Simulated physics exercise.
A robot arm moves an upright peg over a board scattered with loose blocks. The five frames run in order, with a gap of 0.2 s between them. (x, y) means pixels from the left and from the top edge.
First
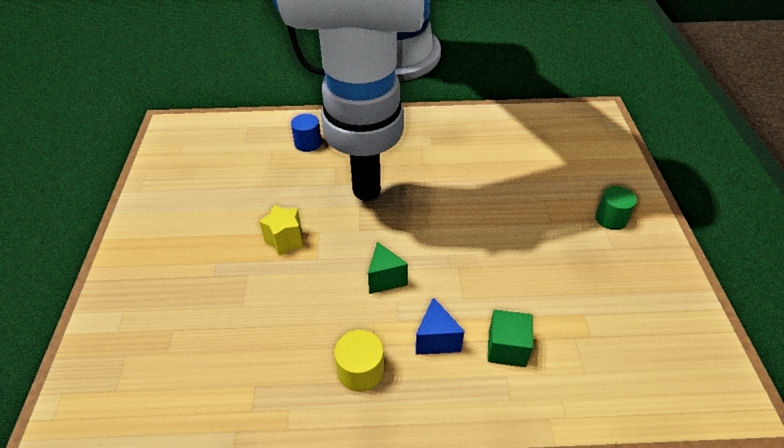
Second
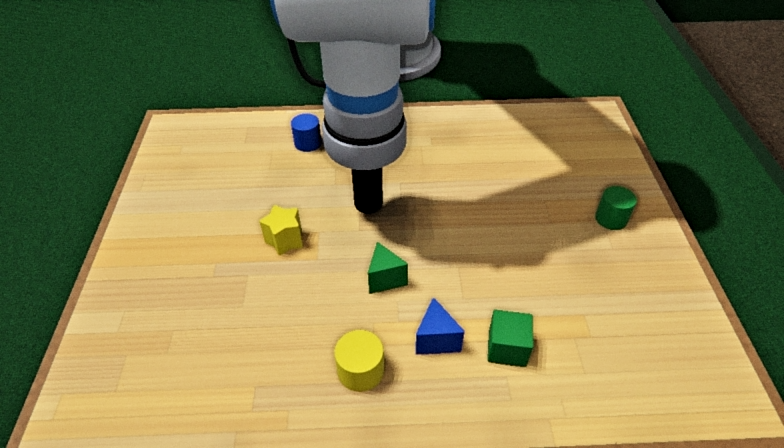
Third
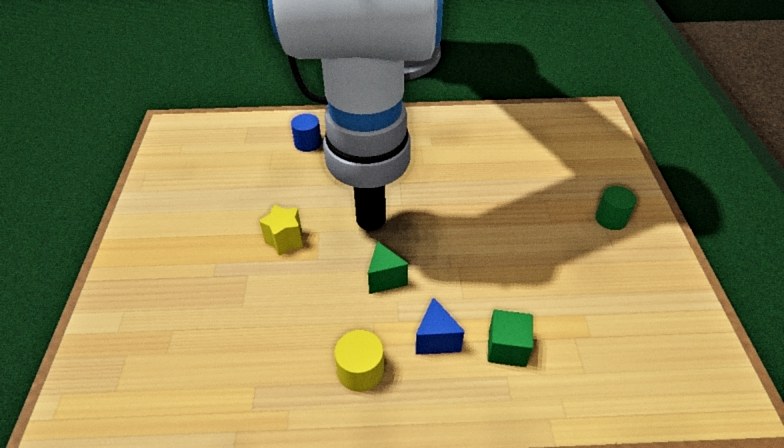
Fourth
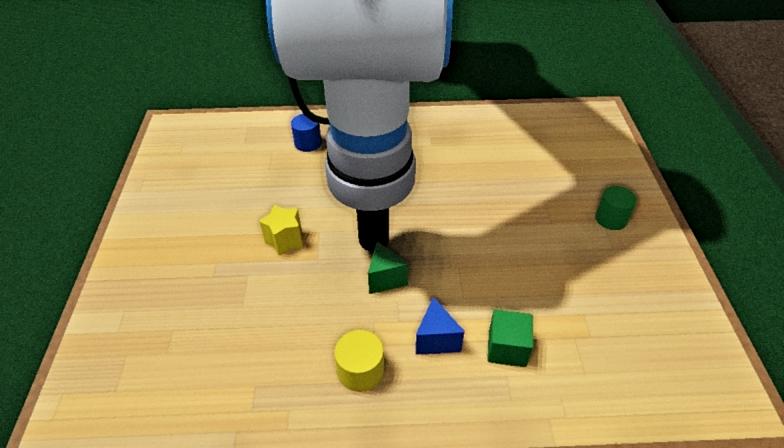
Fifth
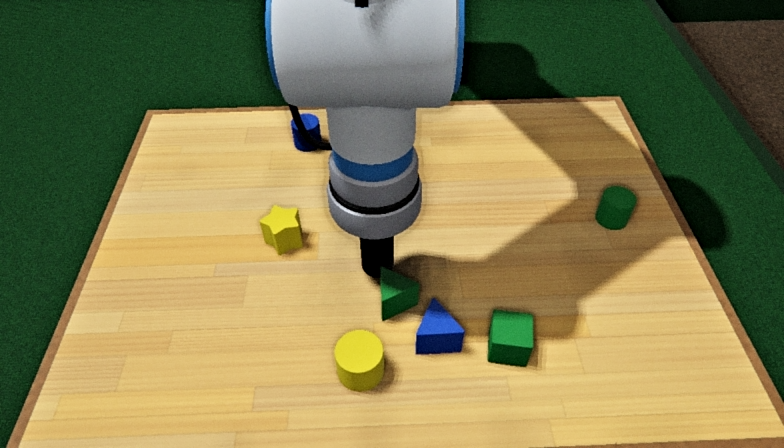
A robot arm lowering its black peg toward the viewer across a wooden board, then nudging a green triangle among still blocks.
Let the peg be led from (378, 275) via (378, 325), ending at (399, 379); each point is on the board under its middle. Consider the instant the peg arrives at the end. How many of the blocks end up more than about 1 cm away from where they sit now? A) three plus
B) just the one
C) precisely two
A.
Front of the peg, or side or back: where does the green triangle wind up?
The green triangle slips off.
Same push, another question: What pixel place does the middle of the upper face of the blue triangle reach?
It is at (462, 326).
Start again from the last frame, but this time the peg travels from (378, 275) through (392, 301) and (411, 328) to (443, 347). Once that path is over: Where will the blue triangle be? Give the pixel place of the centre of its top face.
It should be at (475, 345) by then.
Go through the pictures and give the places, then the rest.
The first picture shows peg tip at (367, 192); block tops, yellow round block at (359, 350); green triangle at (385, 259); blue triangle at (438, 321).
The second picture shows peg at (369, 205); blocks unchanged.
The third picture shows peg at (371, 221); blocks unchanged.
The fourth picture shows peg at (374, 242); blocks unchanged.
The fifth picture shows peg at (378, 267); yellow round block at (359, 350); green triangle at (394, 283); blue triangle at (438, 321).
The first path, step by step. One third of the way, peg at (375, 300); green triangle at (401, 302), turned 65° anticlockwise.
Two thirds of the way, peg at (382, 335); yellow round block at (357, 354); green triangle at (414, 327); blue triangle at (456, 326), turned 15° anticlockwise.
At the end, peg at (399, 372); yellow round block at (355, 370); green triangle at (423, 336), turned 145° anticlockwise; blue triangle at (462, 326), turned 20° anticlockwise.
